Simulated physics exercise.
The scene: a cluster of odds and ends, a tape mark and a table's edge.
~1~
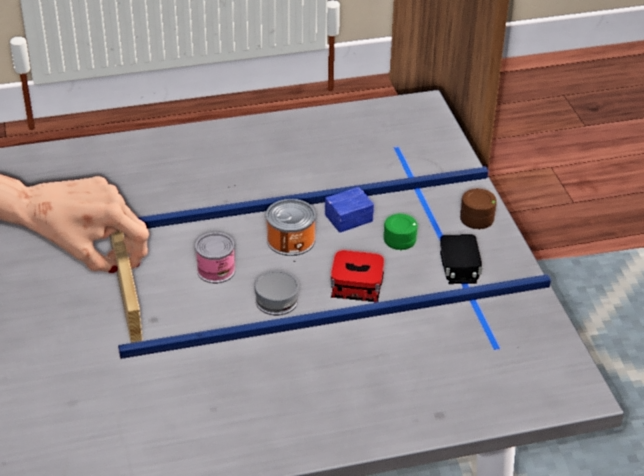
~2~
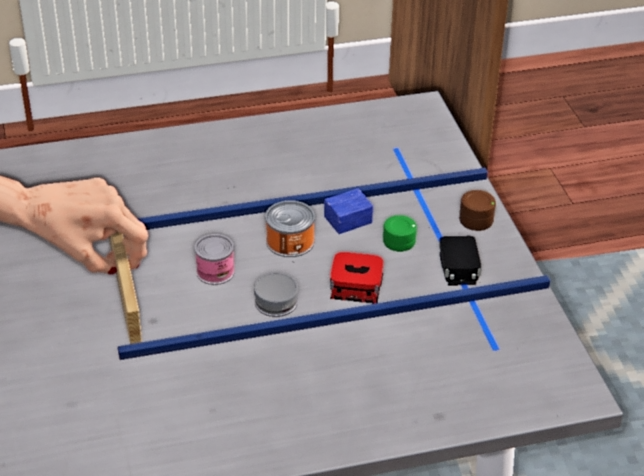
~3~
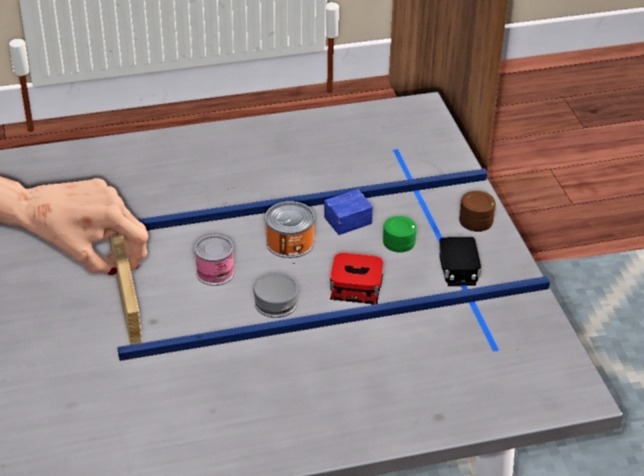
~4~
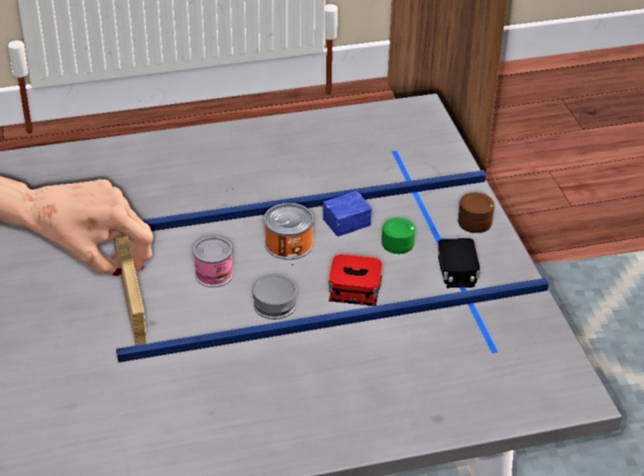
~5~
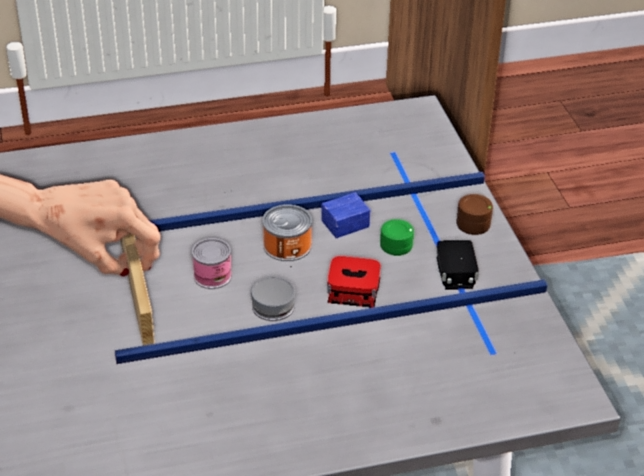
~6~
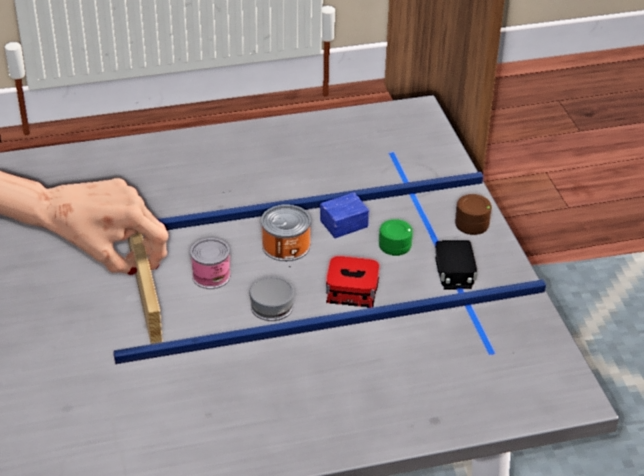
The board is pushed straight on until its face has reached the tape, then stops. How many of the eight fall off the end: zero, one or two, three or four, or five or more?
In the end the number that fall off is one or two.
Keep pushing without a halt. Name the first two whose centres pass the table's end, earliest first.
They are the black case, then the brown lid.
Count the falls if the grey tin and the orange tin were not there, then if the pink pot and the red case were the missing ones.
Fallen: 0, and 0 in the other try.
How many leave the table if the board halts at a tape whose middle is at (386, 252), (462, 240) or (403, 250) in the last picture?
It would be 0, 4 and 0.
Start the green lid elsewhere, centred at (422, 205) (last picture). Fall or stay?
From there it falls.
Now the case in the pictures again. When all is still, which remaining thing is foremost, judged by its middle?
Foremost is the brown lid.
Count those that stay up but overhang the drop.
It comes to 3.
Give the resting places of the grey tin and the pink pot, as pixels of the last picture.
First (475, 269), then (457, 234).
Early on, none off yet; brown lid at rest near (473, 214); black case at rest near (455, 265); green lid at rest near (396, 238).
A while later, none off yet; brown lid at rest near (473, 214); black case travelled a little near (468, 262); green lid moving near (400, 236).
Finally, the number that fall off is one or two; lost, black case.
